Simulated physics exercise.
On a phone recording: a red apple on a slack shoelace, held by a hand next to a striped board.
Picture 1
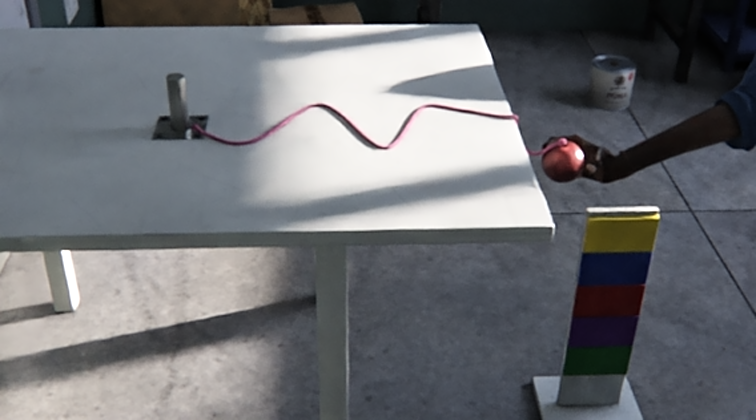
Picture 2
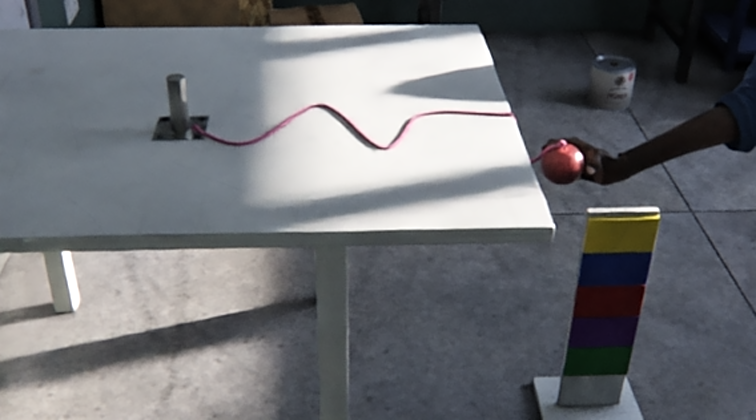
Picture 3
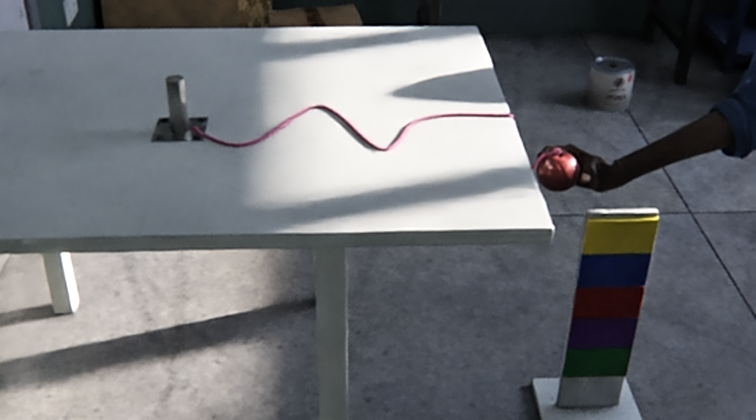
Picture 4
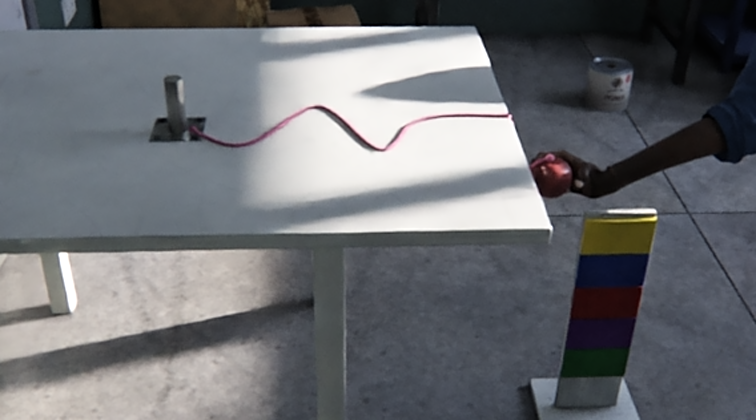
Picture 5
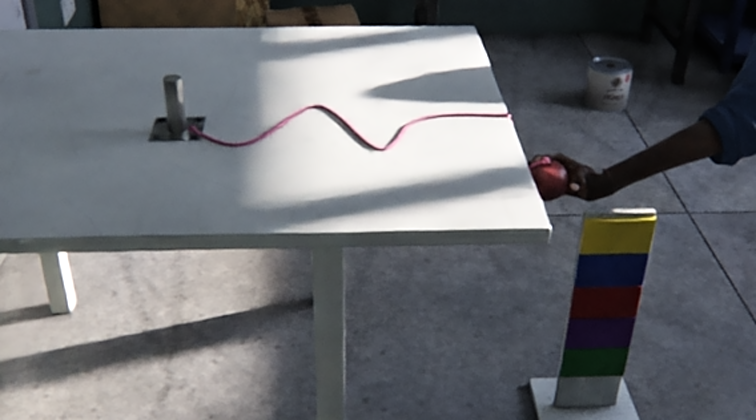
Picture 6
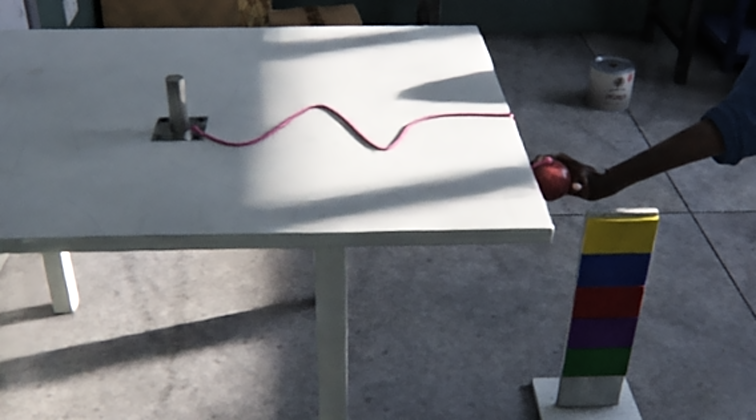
A hand held a red apple tied to a slack red cord just off the right edge of a white table, moved it slightly left and down toward the edge, and kept it nearly still there.
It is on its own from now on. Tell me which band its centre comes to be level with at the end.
Its centre comes to be level with the purple band.
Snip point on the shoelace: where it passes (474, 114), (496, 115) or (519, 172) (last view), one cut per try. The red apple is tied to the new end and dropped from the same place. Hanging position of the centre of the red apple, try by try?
Taking the tries in order gives (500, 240), (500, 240) and (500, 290).
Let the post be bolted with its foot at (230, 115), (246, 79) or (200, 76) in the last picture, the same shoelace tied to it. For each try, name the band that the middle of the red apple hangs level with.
Try by try: Green; green; purple.
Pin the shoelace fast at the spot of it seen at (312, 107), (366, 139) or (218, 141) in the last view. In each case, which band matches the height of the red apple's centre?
Lab note: Try 1 red; try 2 blue; try 3 purple.
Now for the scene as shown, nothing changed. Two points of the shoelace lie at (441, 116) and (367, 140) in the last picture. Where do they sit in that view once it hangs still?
Around (508, 183), then around (461, 122).
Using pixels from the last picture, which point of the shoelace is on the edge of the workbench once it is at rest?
The point at (401, 138).
A little later, apple near (471, 334); level with purple.
Next, apple near (499, 329); level with purple.
When it is over, apple near (490, 331); level with purple. The shoelace holds its middle at purple.
